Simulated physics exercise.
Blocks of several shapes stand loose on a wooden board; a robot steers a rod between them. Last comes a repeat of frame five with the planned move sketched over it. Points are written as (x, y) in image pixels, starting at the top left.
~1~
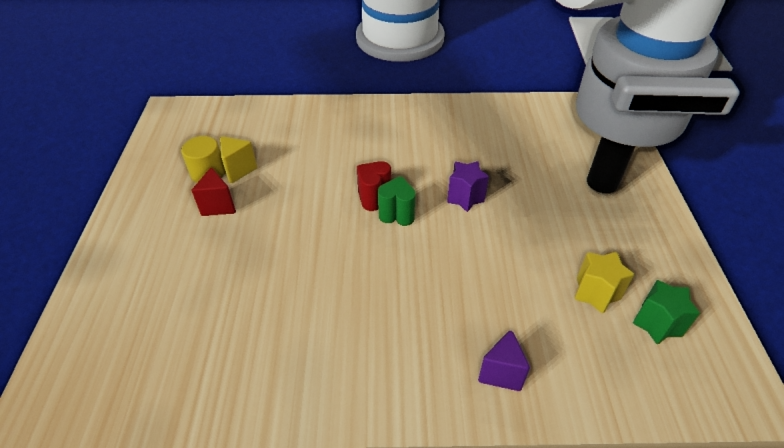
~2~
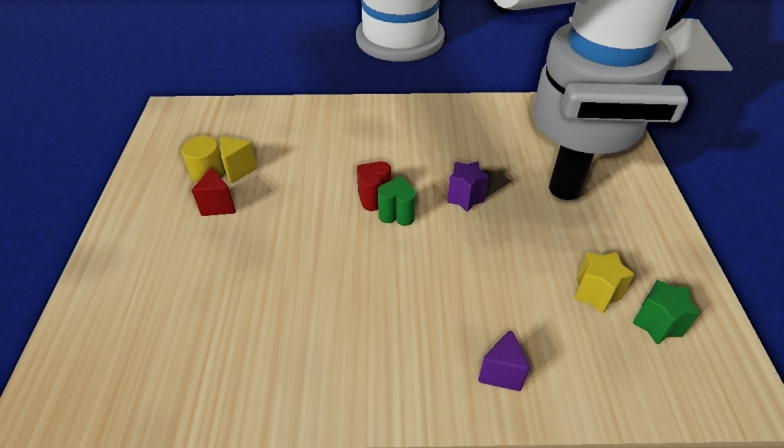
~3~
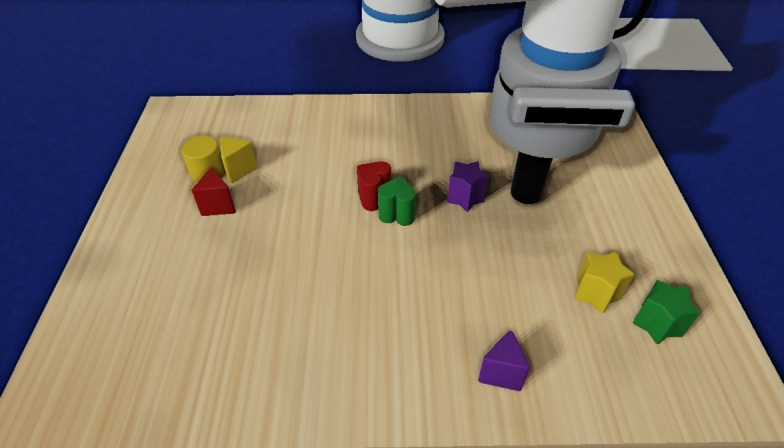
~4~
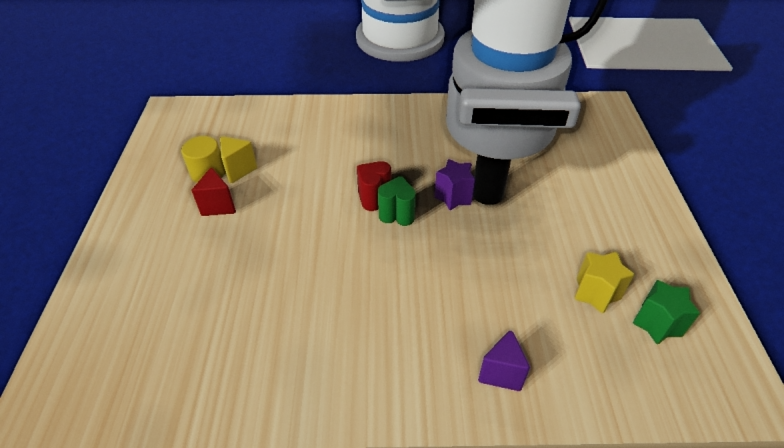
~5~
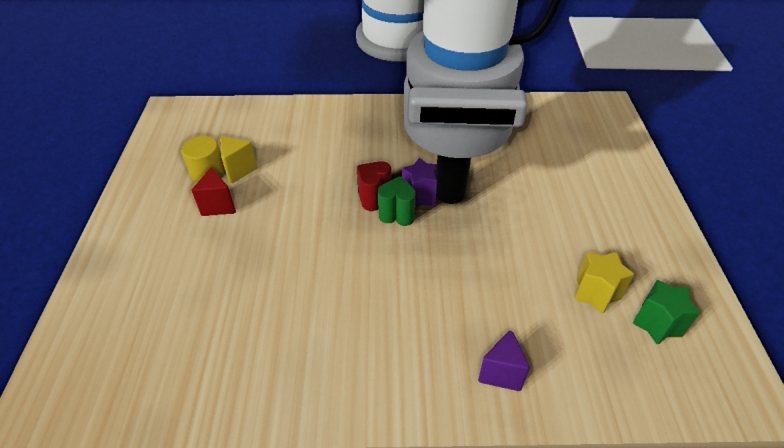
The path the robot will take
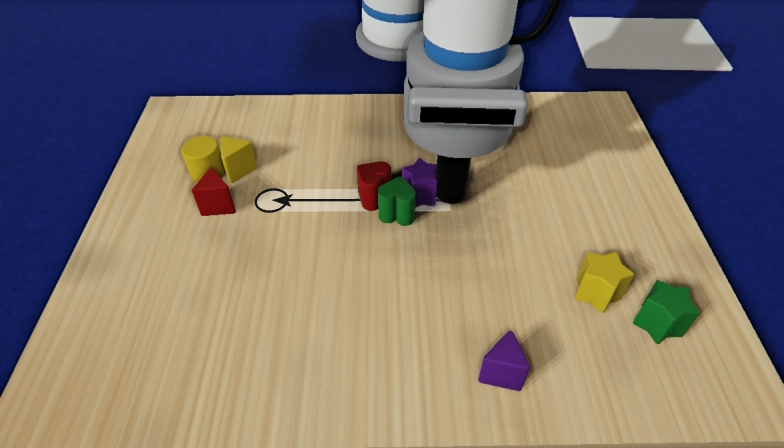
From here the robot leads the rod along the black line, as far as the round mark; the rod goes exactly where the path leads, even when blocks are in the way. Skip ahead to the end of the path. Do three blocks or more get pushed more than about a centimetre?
My answer is yes.
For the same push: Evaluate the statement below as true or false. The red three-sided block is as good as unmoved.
Answer: True.
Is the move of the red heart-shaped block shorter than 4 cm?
No, it doesn't check out.
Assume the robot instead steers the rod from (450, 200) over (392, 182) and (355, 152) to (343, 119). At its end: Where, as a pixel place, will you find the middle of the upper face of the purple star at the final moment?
The middle of its upper face should be somewhere near (337, 146).
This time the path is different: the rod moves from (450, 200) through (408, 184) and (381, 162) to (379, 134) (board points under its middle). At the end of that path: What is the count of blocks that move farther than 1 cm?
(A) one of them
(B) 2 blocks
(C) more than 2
Choice B: 2 blocks.
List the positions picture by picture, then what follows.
The first picture shows rod's lower end (602, 183); red three-sided block (210, 181); red heart-shaped block (373, 171); green heart-shaped block (397, 189); purple star (469, 172).
The second picture shows rod (565, 189); blocks still.
The third picture shows rod (526, 193); blocks still.
The fourth picture shows rod (488, 194); purple star (457, 171).
The fifth picture shows rod (450, 193); red three-sided block (210, 181); red heart-shaped block (373, 171); green heart-shaped block (397, 189); purple star (422, 170).
Drawn move, in a line from (450, 200) to (272, 200).
On the path given first. One third of the way, rod (389, 193); red heart-shaped block (349, 167), turned 85° anticlockwise; green heart-shaped block (383, 195), turned 40° anticlockwise; purple star (374, 157), turned 50° clockwise.
Two thirds of the way, rod (328, 193); red heart-shaped block (299, 159), turned 50° anticlockwise; green heart-shaped block (381, 196), turned 50° anticlockwise; purple star (366, 154), turned 90° clockwise.
At the end, rod (270, 193); red three-sided block still; red heart-shaped block (276, 152), turned 40° clockwise; green heart-shaped block (381, 196), turned 50° anticlockwise; purple star (366, 154), turned 90° clockwise.
